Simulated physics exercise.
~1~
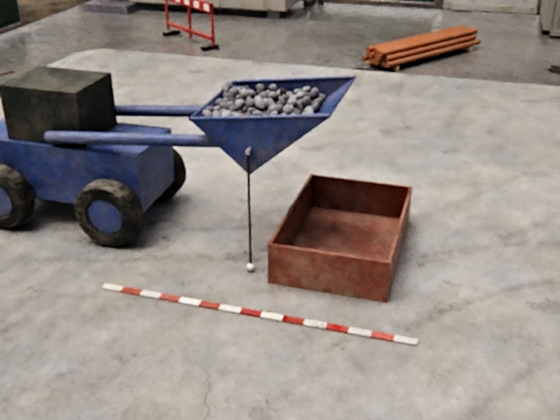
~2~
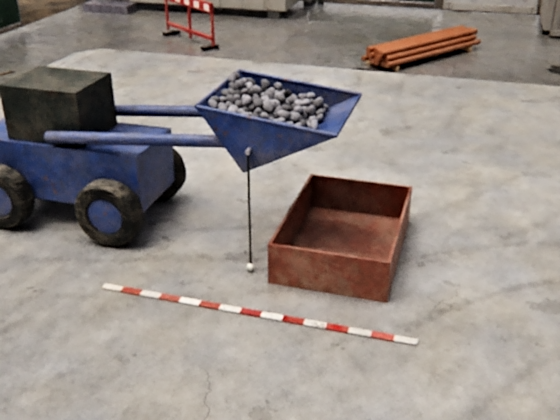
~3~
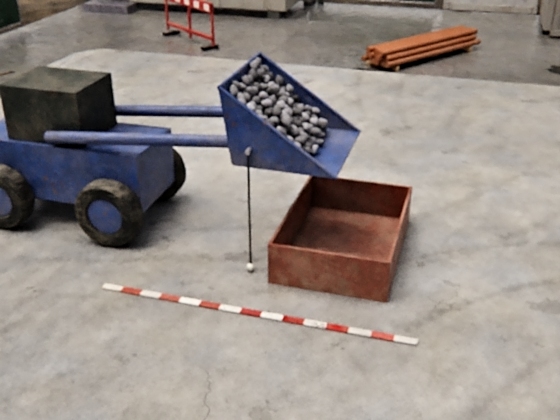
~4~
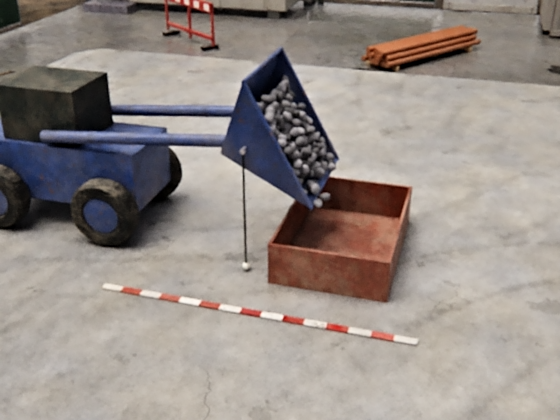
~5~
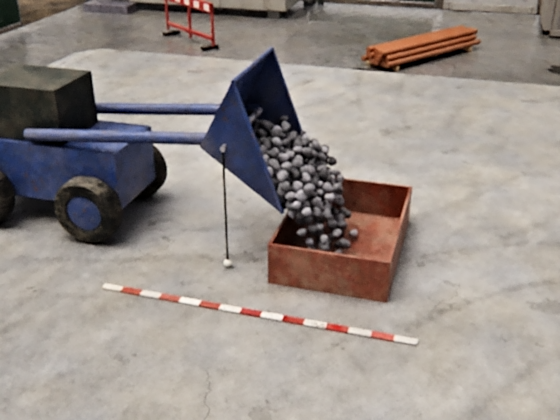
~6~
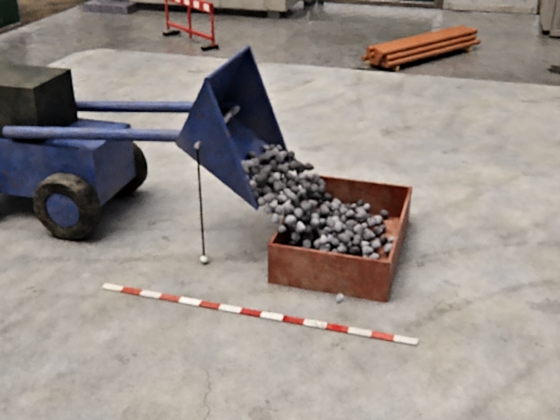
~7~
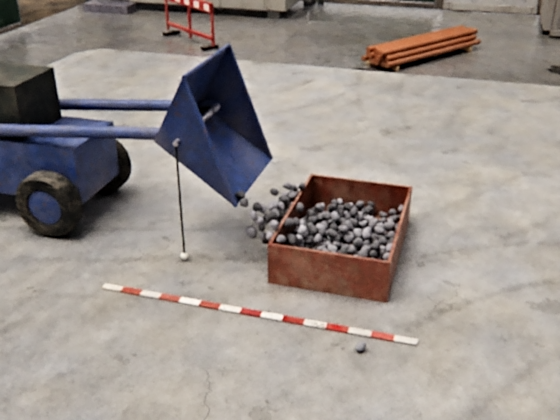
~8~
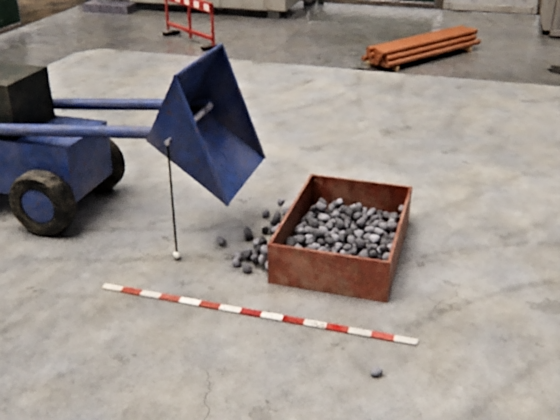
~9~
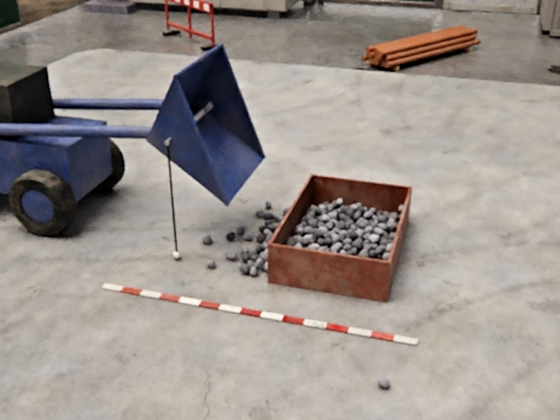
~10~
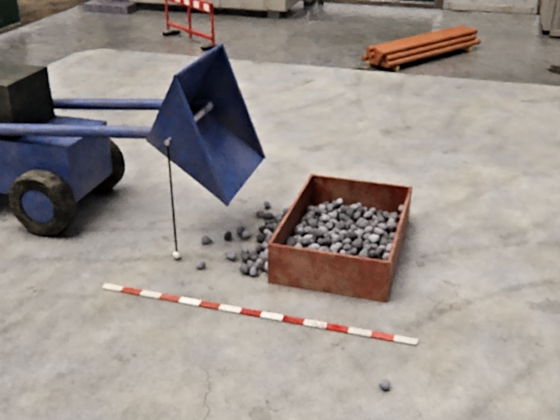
In this clip, a blue loader tips its bucket of rounded grey stones toward a reddish-brown bin while backing away to the left; most of the stones pour into the bin, but some spill onto the concrete floor beside it, and the emptied bucket stays tilted.
